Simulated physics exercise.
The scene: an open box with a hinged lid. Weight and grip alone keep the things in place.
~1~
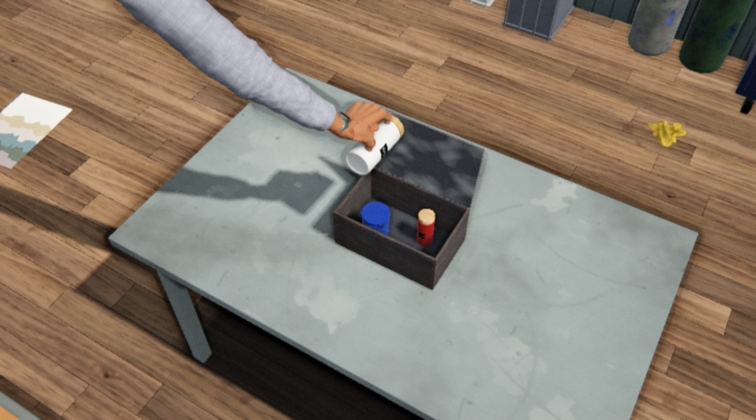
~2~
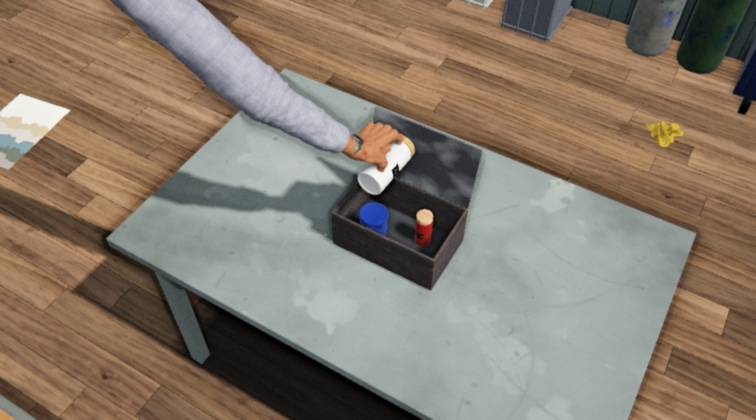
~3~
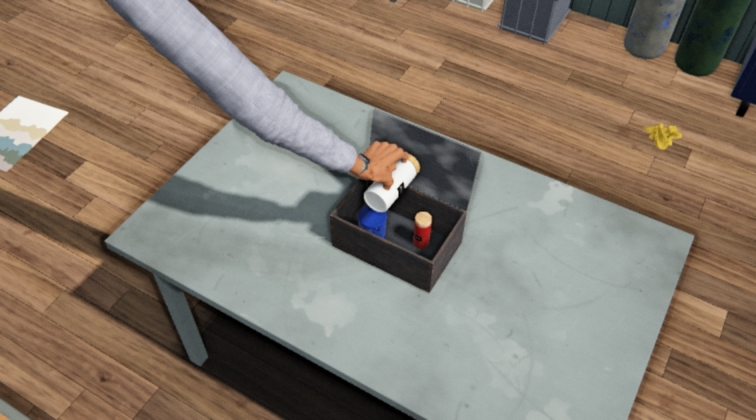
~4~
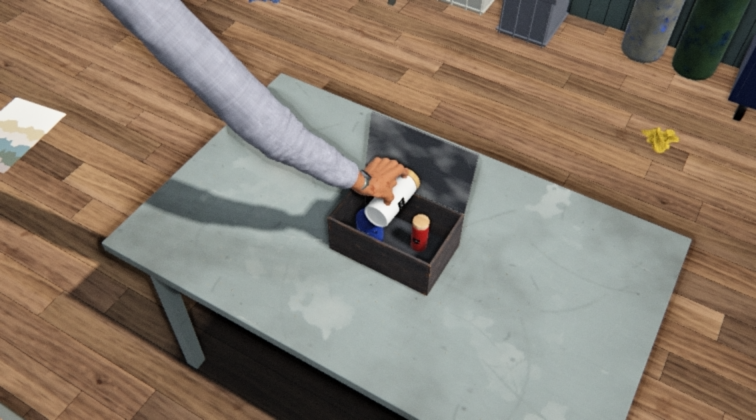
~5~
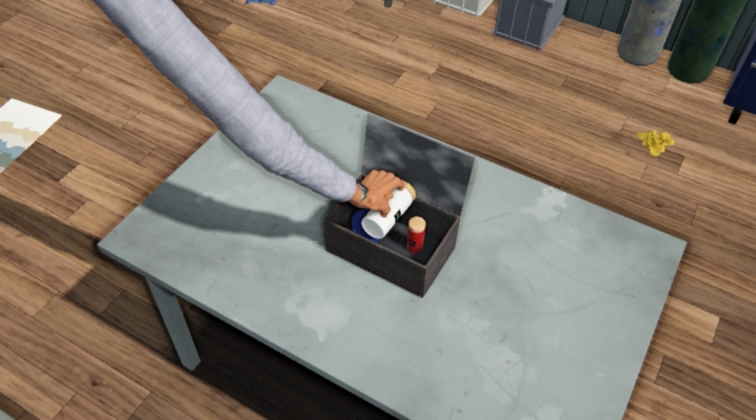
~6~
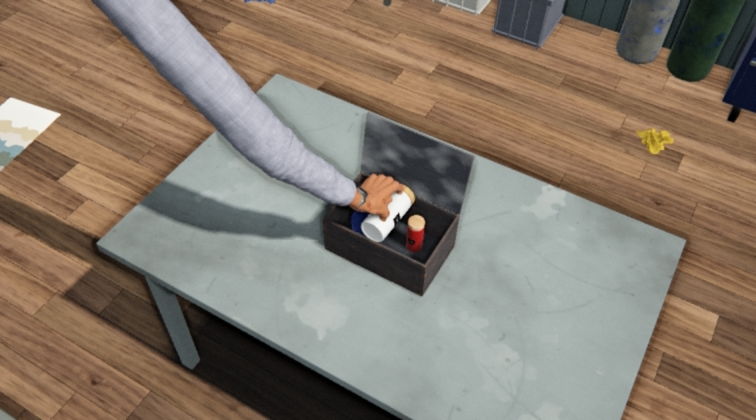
At first, a hand in a grey sleeve holds a white jar above an open box on a table, with a blue item and a red shaker inside. The hand moves the jar slightly right and lowers it over the blue item. Finally, the jar is inside the box, still gripped.
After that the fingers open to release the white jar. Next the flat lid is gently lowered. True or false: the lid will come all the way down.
True.
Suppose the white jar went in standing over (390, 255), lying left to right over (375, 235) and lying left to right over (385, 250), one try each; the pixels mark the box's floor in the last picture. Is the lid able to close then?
On the first attempt the lid can't come down, on the second it drops into place, and on the third it can't come down.
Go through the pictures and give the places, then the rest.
In the first picture, still above its spot; white jar (375, 144); red shaker (426, 228).
In the second picture, still above its spot; white jar (387, 164); red shaker (424, 228).
In the third picture, still above its spot; white jar (392, 182); red shaker (422, 230).
In the fourth picture, still above its spot; white jar (393, 197); red shaker (420, 233).
In the fifth picture, still above its spot; white jar (389, 209); red shaker (416, 235).
In the sixth picture, put in, still held; white jar (388, 213); red shaker (415, 234).
Then, 0.40 s past the last view, white jar displaced well along near (404, 244); red shaker displaced about its own width.
Then, 1.30 s past the last view, lid 84° above the rim; white jar displaced well along near (407, 245); red shaker rocked 4° from its first pose.
Then, 1.70 s past the last view, lid 47° above the rim; white jar displaced well along near (406, 245); red shaker displaced about its own width.
Then, 1.90 s past the last view, lid 14° above the rim; white jar displaced well along near (406, 245); red shaker displaced about its own width.
Finally, lid shut; moved from the start, red shaker and white jar; blue tin still in place. Final places as the last picture's camera would see them, white jar near (407, 245).
